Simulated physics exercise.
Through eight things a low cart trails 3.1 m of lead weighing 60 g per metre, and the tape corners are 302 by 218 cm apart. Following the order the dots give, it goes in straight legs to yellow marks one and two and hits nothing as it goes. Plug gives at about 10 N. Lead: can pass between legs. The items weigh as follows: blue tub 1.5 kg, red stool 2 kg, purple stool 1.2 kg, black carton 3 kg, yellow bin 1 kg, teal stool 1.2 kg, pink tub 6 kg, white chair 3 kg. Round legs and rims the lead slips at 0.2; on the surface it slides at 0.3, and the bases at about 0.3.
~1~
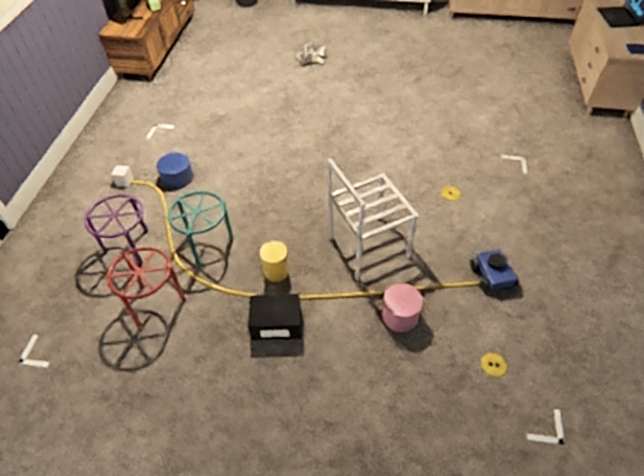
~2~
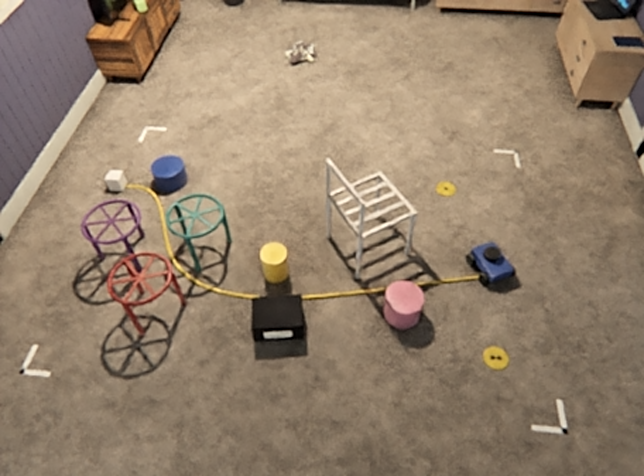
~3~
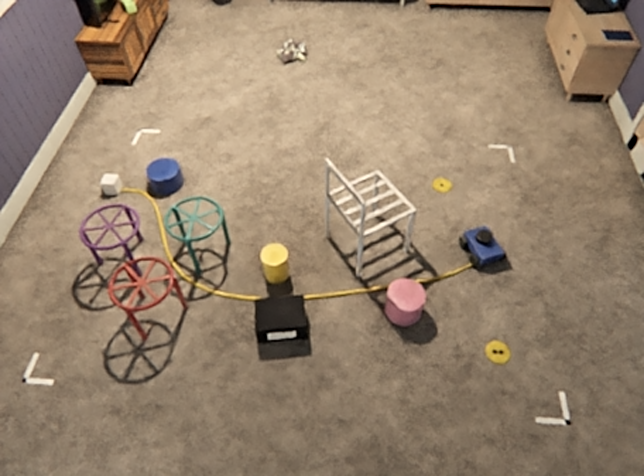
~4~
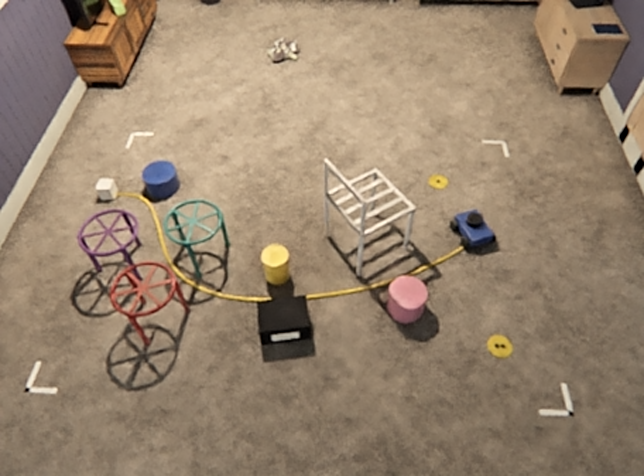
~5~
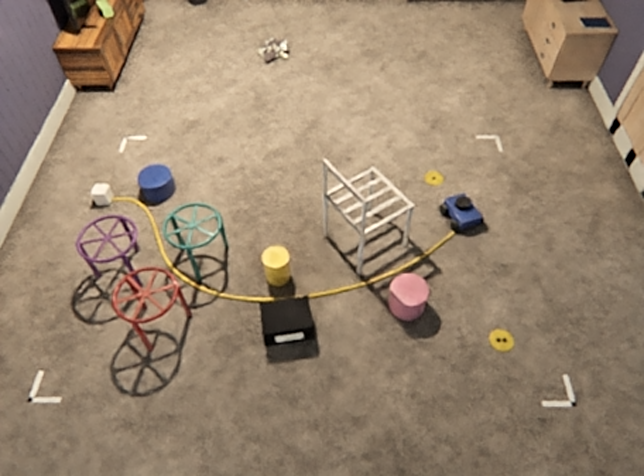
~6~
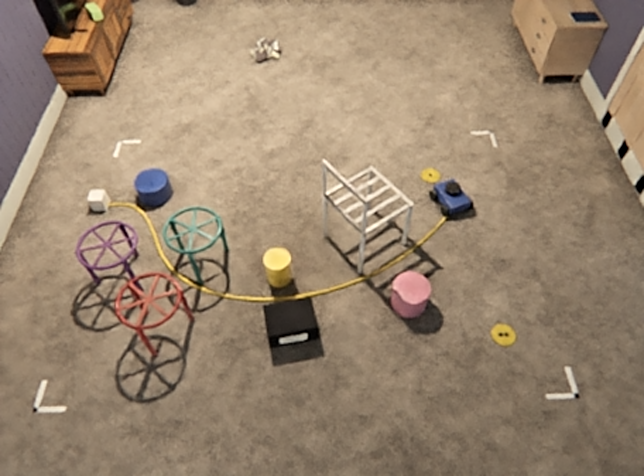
A small blue cart at the right, tied to a yellow lead running from a white block past stools, tubs and a black carton, rolls away toward the back of the carpeted room. It curves leftward behind the pink tub, and the lead swings up beneath the white chair as the cart nears a yellow floor mark.
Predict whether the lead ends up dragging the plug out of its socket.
The plug is left in place.
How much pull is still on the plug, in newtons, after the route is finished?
The pull at the fixed end comes to around 0 N.
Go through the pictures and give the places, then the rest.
Black carton (274, 310); white chair (372, 204); pink tub (403, 300); marks (450, 194) (494, 365); lead runs through (345, 295) (444, 286); cart (496, 282), in the first frame.
Lead runs through (444, 281); cart (493, 274), in the second frame.
Lead runs through (443, 276); cart (485, 257), in the third frame.
Lead runs through (438, 262); cart (475, 239), in the fourth frame.
Lead runs through (434, 249); cart (464, 222), in the fifth frame.
Black carton (290, 316); white chair (368, 199); pink tub (412, 287); lead runs through (356, 282); cart (454, 207), in the sixth frame.
Next, cart at (435, 183), lead slack at the fixed end; nothing else has moved.
Then, cart at (456, 230), lead slack at the fixed end; nothing else has moved.
After that, cart at (481, 284), lead slack at the fixed end; nothing else has moved.
Later, cart at (504, 334), lead slack at the fixed end; nothing else has moved.
At the end, cart at (504, 334), lead slack at the fixed end; nothing else has moved.
